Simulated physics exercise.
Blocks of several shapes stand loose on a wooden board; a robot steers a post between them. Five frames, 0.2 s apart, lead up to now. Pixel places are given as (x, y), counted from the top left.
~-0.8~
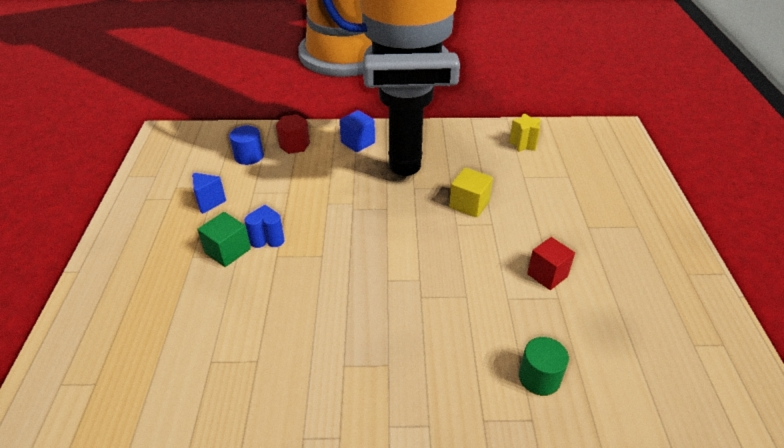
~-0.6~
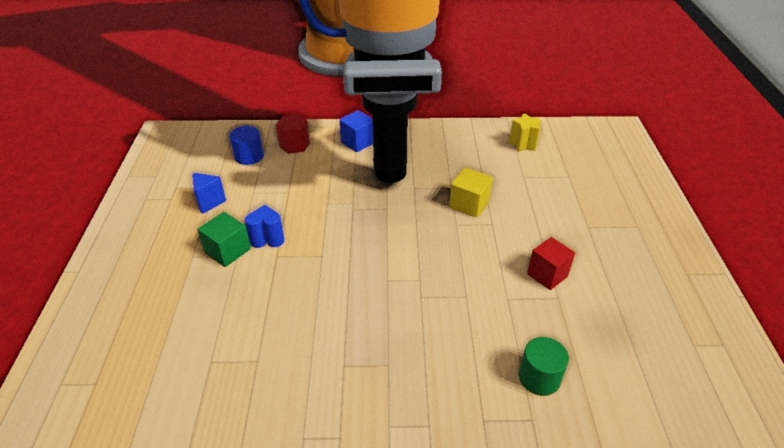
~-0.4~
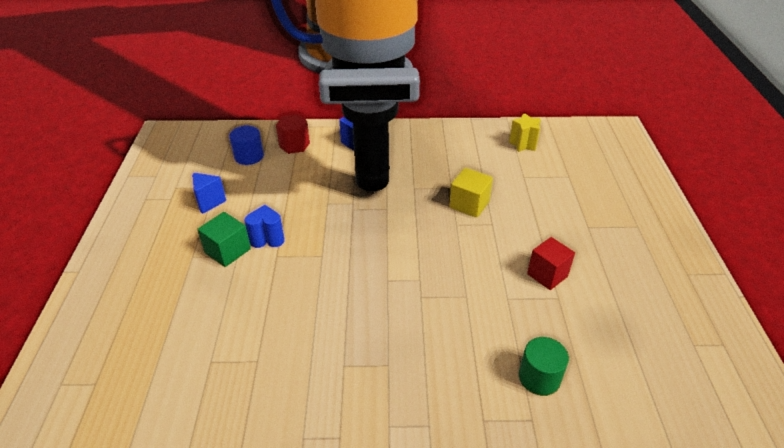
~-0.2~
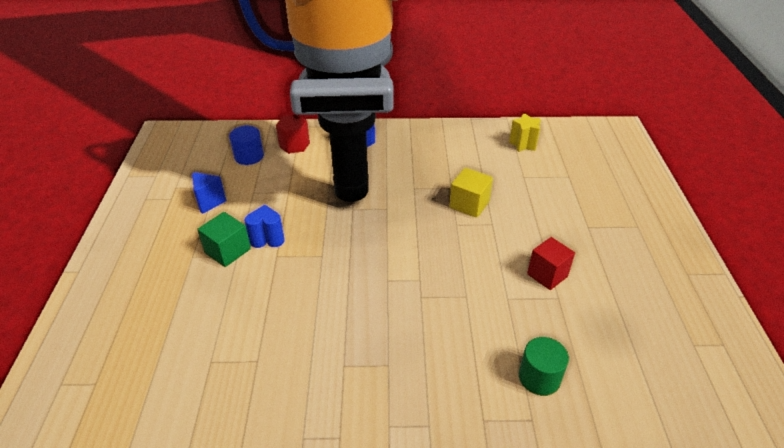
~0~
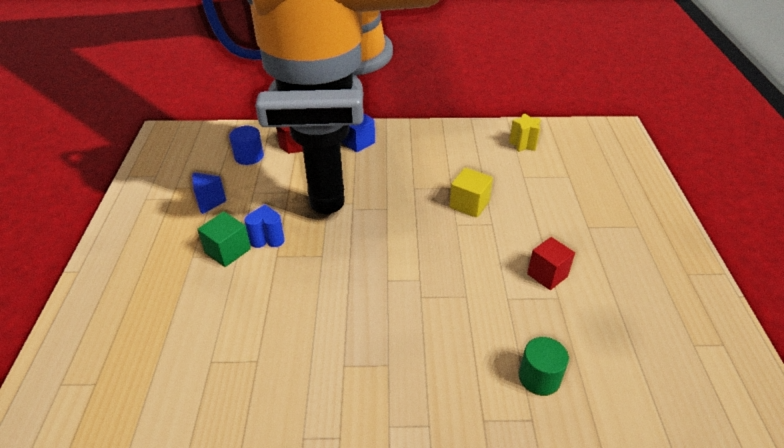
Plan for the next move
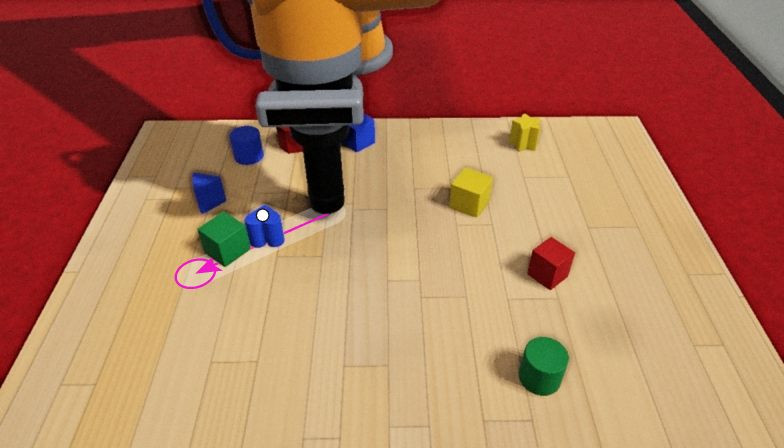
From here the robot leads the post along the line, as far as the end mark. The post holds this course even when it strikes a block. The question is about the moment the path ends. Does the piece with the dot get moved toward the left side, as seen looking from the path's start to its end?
I'd say yes.
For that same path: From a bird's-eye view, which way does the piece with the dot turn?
It turns round anticlockwise.
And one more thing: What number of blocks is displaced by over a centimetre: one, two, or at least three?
My prediction: Two blocks.
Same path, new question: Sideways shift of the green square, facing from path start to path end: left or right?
Right.
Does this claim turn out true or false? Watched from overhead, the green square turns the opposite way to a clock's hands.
False
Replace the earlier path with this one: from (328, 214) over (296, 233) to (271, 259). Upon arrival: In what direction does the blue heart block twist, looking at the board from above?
It is turned clockwise.
The drawn path runs in a line from (328, 214) to (196, 273); the dot is on the blue heart block.
The first path, step by step. One third of the way, post at (285, 222); green square at (215, 229); blue heart block at (252, 220).
Two thirds of the way, post at (240, 242); green square at (178, 240), turned 70° clockwise; blue heart block at (209, 246).
At the end, post at (192, 263); blue triangular block not moved; green square at (154, 241), turned 75° clockwise; blue heart block at (169, 274), turned 35° anticlockwise.
